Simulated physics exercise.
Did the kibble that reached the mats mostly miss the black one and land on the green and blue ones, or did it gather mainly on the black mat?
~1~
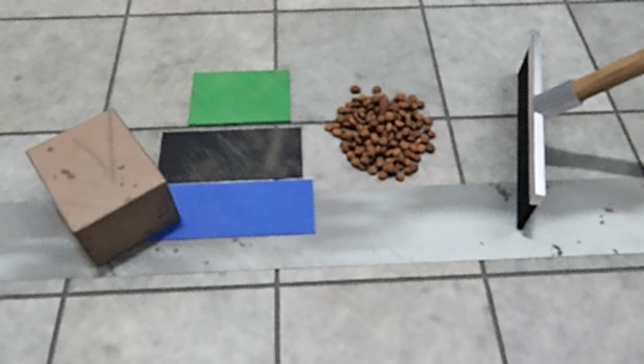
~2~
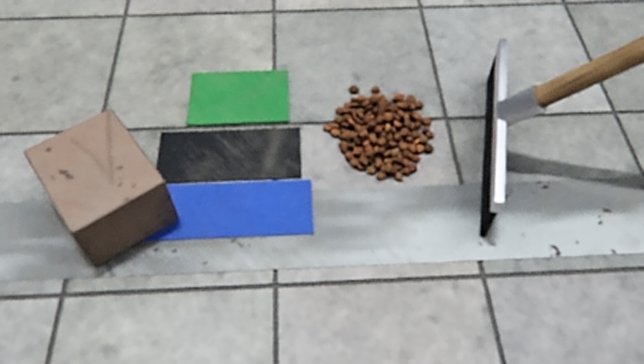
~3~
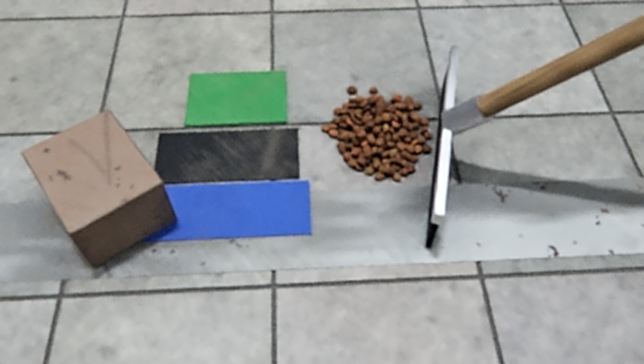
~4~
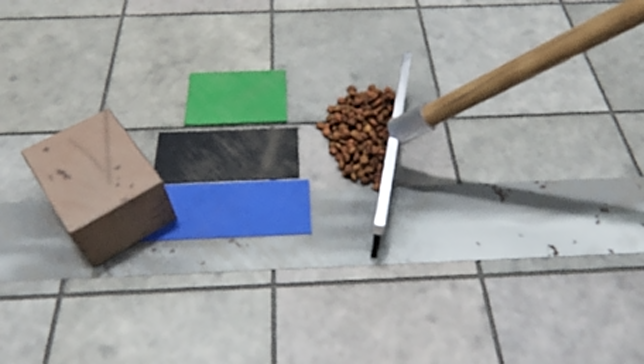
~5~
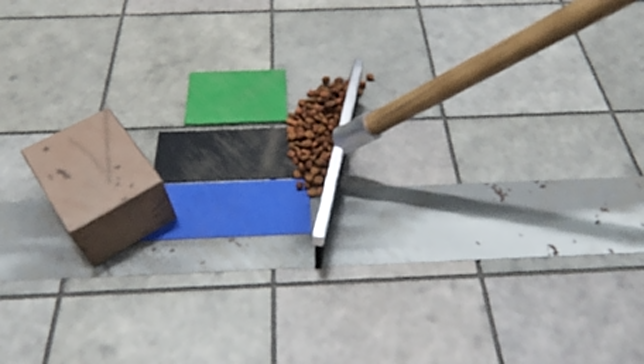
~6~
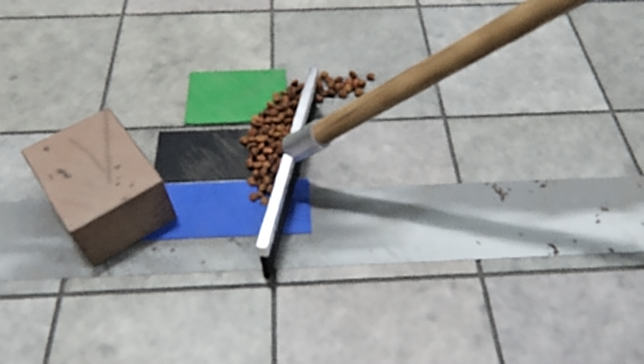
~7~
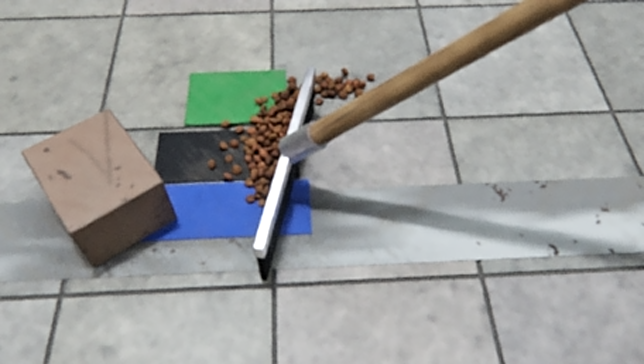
It gathered mainly on the black mat. Only a small share ended up on the green mat and on the blue mat.
